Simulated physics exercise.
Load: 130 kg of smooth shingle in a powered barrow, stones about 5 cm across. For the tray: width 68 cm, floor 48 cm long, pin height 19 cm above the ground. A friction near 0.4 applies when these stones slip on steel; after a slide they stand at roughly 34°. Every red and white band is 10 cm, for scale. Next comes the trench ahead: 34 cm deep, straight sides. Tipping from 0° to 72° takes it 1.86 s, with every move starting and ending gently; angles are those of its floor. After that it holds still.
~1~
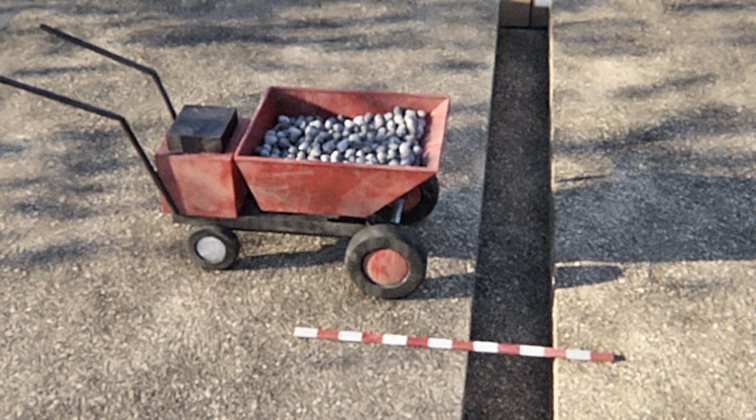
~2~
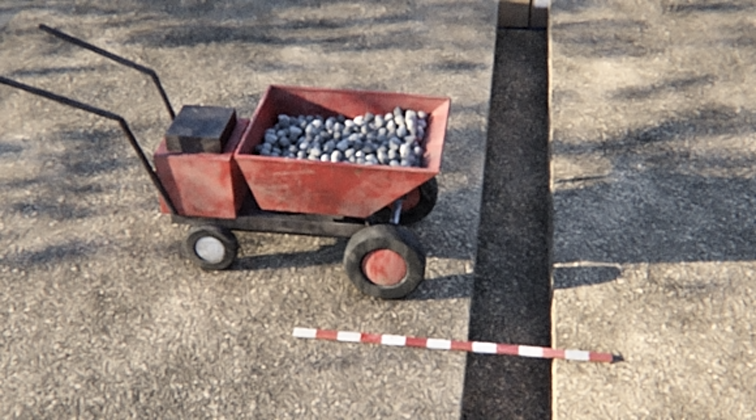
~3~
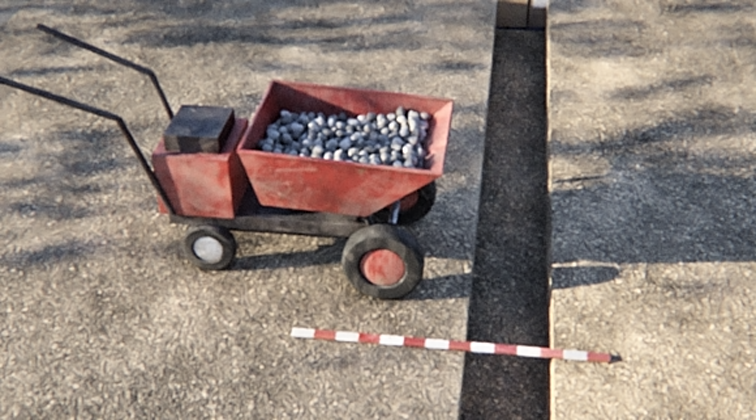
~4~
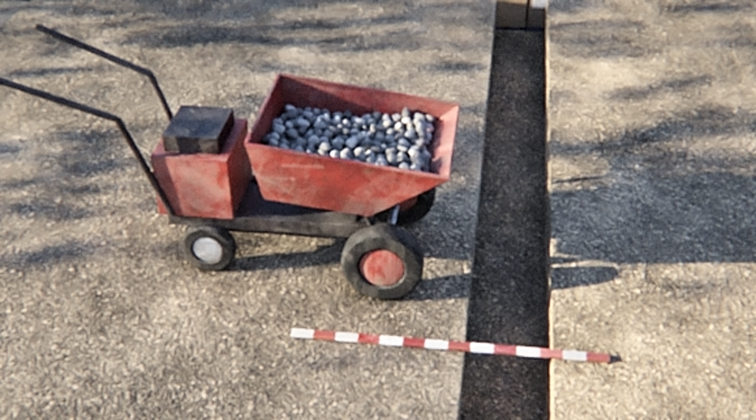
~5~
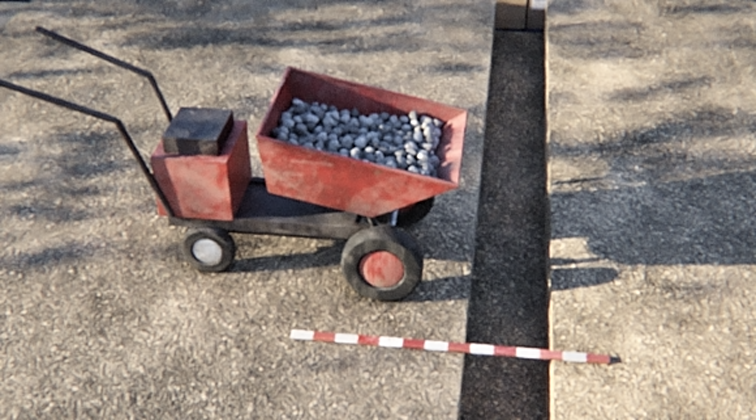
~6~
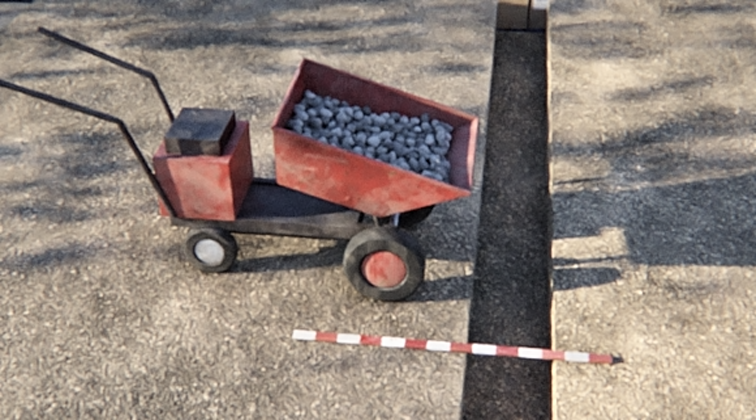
A red tray full of grey stones sat level on a small cart, then slowly tilted to the right, its left end rising while the cart stayed put beside a dark strip in the ground.
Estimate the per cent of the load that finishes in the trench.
Roughly 62 percent.
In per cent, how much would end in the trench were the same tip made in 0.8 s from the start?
It would be near 50 percent.
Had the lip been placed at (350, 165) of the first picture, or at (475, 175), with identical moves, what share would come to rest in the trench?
Roughly 80 percent for the first, and 20 percent for the second.
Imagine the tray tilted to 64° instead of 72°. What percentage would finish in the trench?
Roughly 55%.
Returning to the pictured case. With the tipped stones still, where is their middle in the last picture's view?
In the last view, about (538, 307).
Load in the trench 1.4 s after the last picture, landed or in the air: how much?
I'd say near 50 per cent at that time.
Then, 0.8 s after the last picture the floor is at 61°, 98 % in the tray, 2 % in the trench; the foremost stones are at (532, 245).
Then, 1.4 s after the last picture the floor is at 72°, 19 % in the tray, 48 % in the trench, 34 % past the trench; the foremost stones are at (686, 290).
Then, 1.7 s after the last picture the floor is at 72°, 1 % in the tray, 60 % in the trench, 39 % past the trench; the foremost stones are at (750, 301).
Then, 3.7 s after the last picture the floor is at 72°, 0 % in the tray, 62 % in the trench, 38 % past the trench; the foremost stones are past the picture's edge.
